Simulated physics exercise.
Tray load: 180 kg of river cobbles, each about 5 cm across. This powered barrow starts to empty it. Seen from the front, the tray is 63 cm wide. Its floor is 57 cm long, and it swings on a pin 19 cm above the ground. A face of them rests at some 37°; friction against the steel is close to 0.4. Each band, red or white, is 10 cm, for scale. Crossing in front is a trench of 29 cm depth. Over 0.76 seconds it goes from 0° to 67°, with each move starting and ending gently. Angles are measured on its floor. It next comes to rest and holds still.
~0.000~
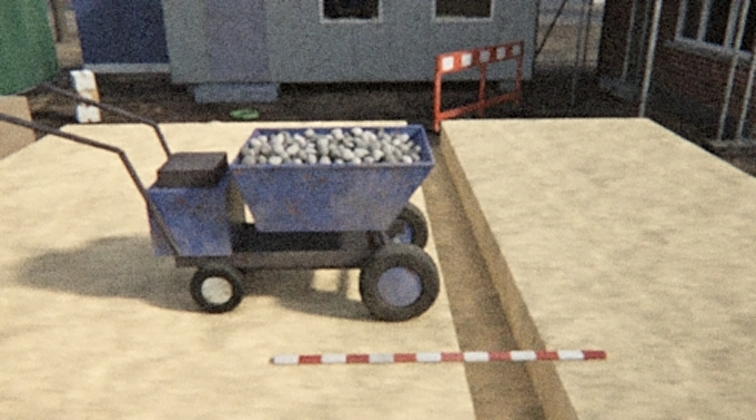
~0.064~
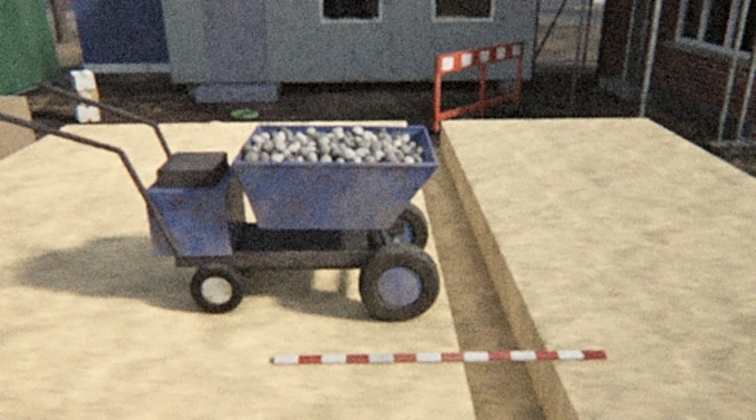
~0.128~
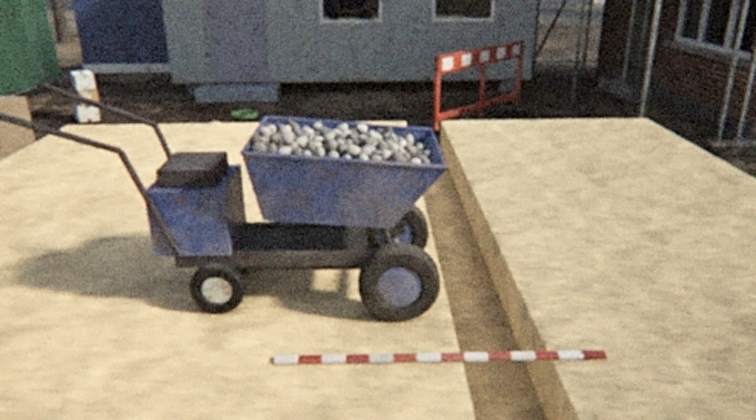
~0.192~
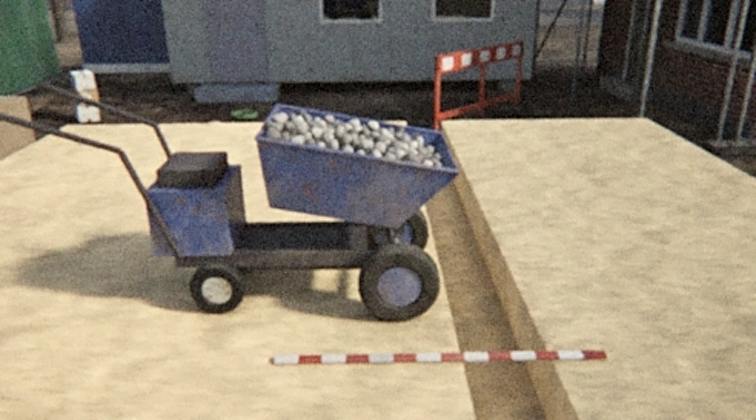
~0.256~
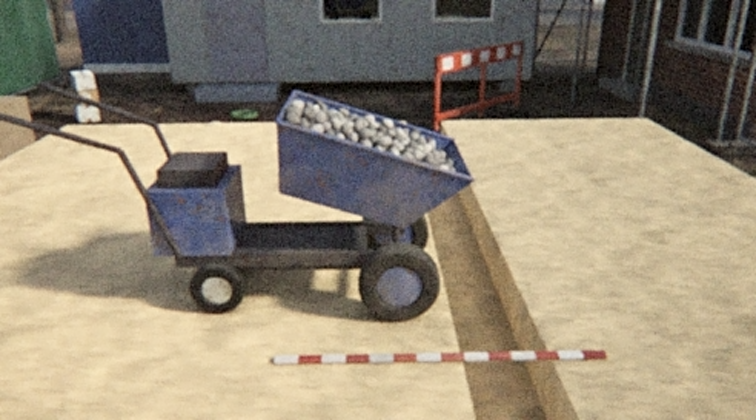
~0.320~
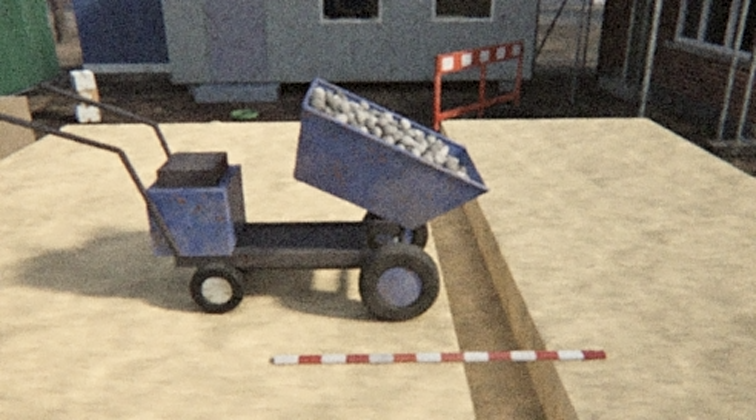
Building site with sandy ground, a blue powered barrow raising its tray of grey stones, tilting it steadily down towards the right.
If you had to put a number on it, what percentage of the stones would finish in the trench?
I'd put it at about 17 percent.
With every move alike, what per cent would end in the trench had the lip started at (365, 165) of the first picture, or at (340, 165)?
Near 60 per cent from the first place, 75 from the second.
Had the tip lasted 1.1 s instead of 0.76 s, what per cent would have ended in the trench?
Expected share: Around 20%.
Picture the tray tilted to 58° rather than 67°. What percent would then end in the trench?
It would come to about 5 percent.
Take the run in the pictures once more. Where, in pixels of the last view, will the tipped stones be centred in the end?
Around (575, 282).
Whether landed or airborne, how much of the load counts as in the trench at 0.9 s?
By then, around 0 percent.
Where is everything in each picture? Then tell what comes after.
In the first frame, lip at (435, 165), floor tilted 0°, highest stones at (323, 140).
In the second frame, the tray is at 1°, its lip at (438, 165); the top of the load is at (314, 139); the stones move at 0.4 m/s on average.
In the third frame, the tray is at 5°, its lip at (446, 168); the top of the load is at (305, 132); the stones move at 0.7 m/s on average.
In the fourth frame, lip at (459, 173), floor tilted 11°, highest stones at (302, 123); the stones move at 1.0 m/s on average.
In the fifth frame, the tray is at 18°, its lip at (474, 180); the top of the load is at (306, 111); the stones move at 1.2 m/s on average.
In the sixth frame, lip at (489, 191), floor tilted 26°, highest stones at (325, 99); the stones move at 1.3 m/s on average.
After 0.6 s the floor is at 57°; 100 % in the tray; the foremost stones are at (511, 206).
After 0.9 s the floor is at 67°; 73 % in the tray, 27 % past the trench; the foremost stones are at (598, 266).
After 1.2 s the floor is at 67°; 36 % in the tray, 64 % past the trench; the foremost stones are past the picture's edge.
After 3.2 s the floor is at 67°; 13 % in the tray, 17 % in the trench, 70 % past the trench; the foremost stones are past the picture's edge.
